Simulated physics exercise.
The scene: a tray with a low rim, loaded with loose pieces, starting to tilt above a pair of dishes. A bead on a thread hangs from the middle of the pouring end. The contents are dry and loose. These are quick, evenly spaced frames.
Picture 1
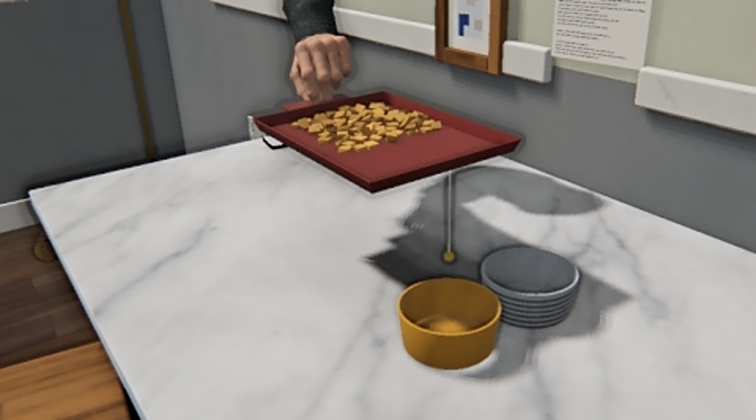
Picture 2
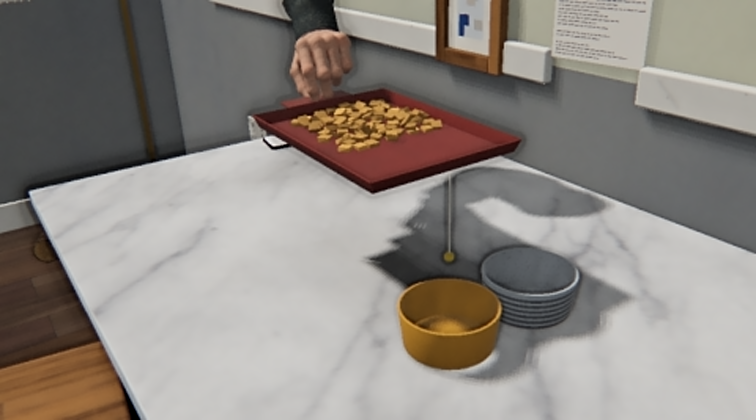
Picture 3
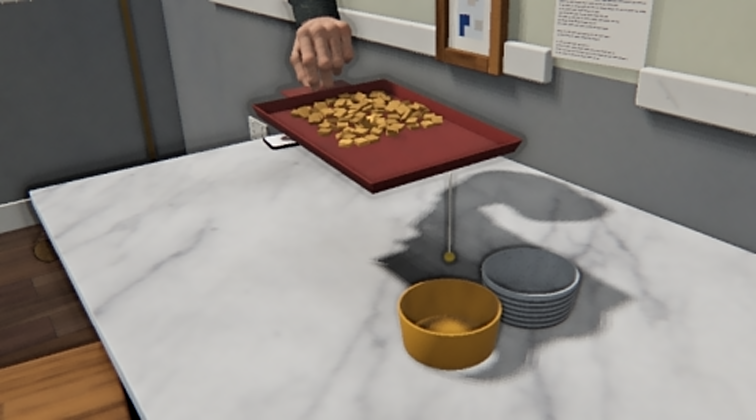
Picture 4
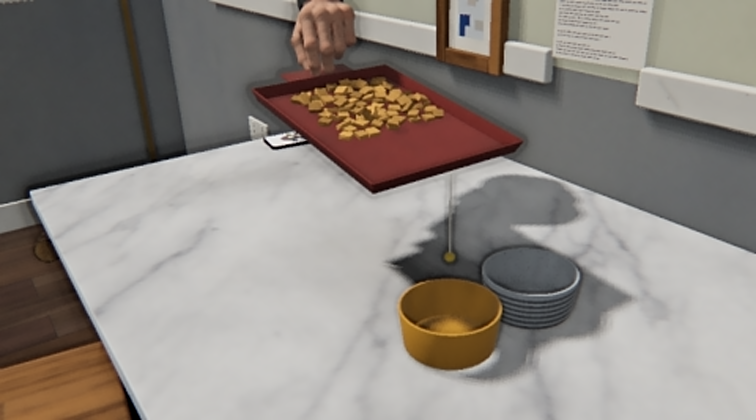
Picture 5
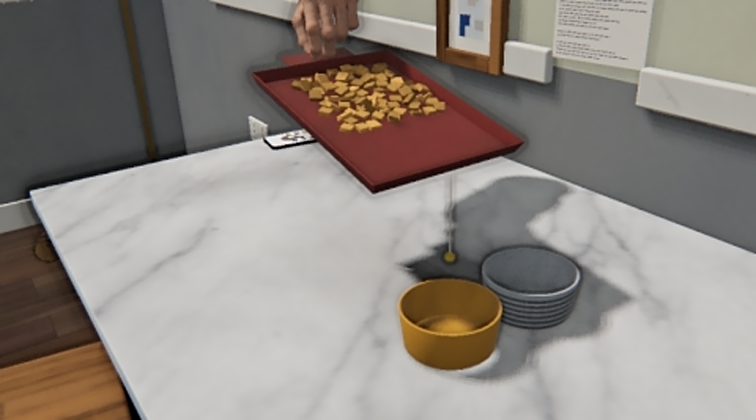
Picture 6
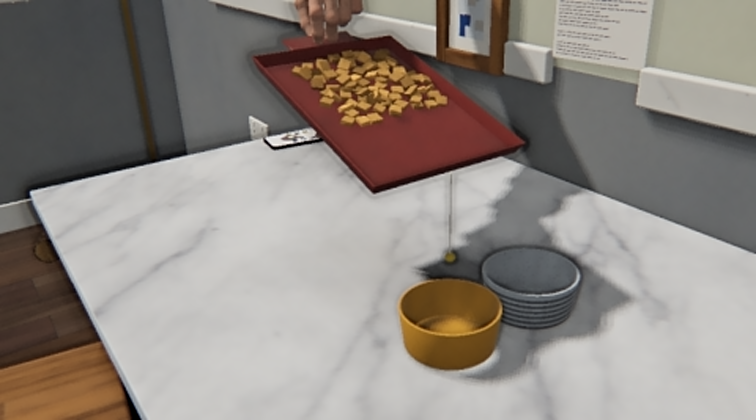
Red tray of cereal squares tilting steadily as a hand raises its far end, above yellow and grey dishes on marble.
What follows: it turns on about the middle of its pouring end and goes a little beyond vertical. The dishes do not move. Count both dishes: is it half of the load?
Caught overall: More than half.
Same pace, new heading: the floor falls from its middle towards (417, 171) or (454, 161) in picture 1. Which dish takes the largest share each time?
At the first place the left-hand dish, at the second the dish on the right.
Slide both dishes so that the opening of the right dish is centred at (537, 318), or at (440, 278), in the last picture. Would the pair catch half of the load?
The first try: Under half. The second: Below a half.
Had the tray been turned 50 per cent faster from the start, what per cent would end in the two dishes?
It comes to 70 per cent or so.
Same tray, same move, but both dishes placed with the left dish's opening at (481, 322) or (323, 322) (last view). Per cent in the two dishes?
Roughly 40 per cent, and 20 per cent.
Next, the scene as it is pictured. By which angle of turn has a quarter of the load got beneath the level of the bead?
At some 70 degrees.
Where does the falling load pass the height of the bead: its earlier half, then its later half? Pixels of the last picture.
Around (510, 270) and then (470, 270).
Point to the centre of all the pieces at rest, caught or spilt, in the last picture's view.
Near (497, 319).
Just after the last frame, tray tipped steeply; roughly two thirds on the tray; just a few in the right dish; roughly a third in the air.
A moment on, tray tipped past a quarter turn; just a few on the tray; roughly a quarter in the left dish; roughly a third in the right dish; roughly a quarter outside both; roughly a quarter in the air.
Further on, tray tipped past a quarter turn; roughly a third in the left dish; roughly half in the right dish; roughly a quarter outside both.
When it is over, tray tipped past a quarter turn; roughly a third in the left dish; roughly half in the right dish; roughly a quarter outside both.
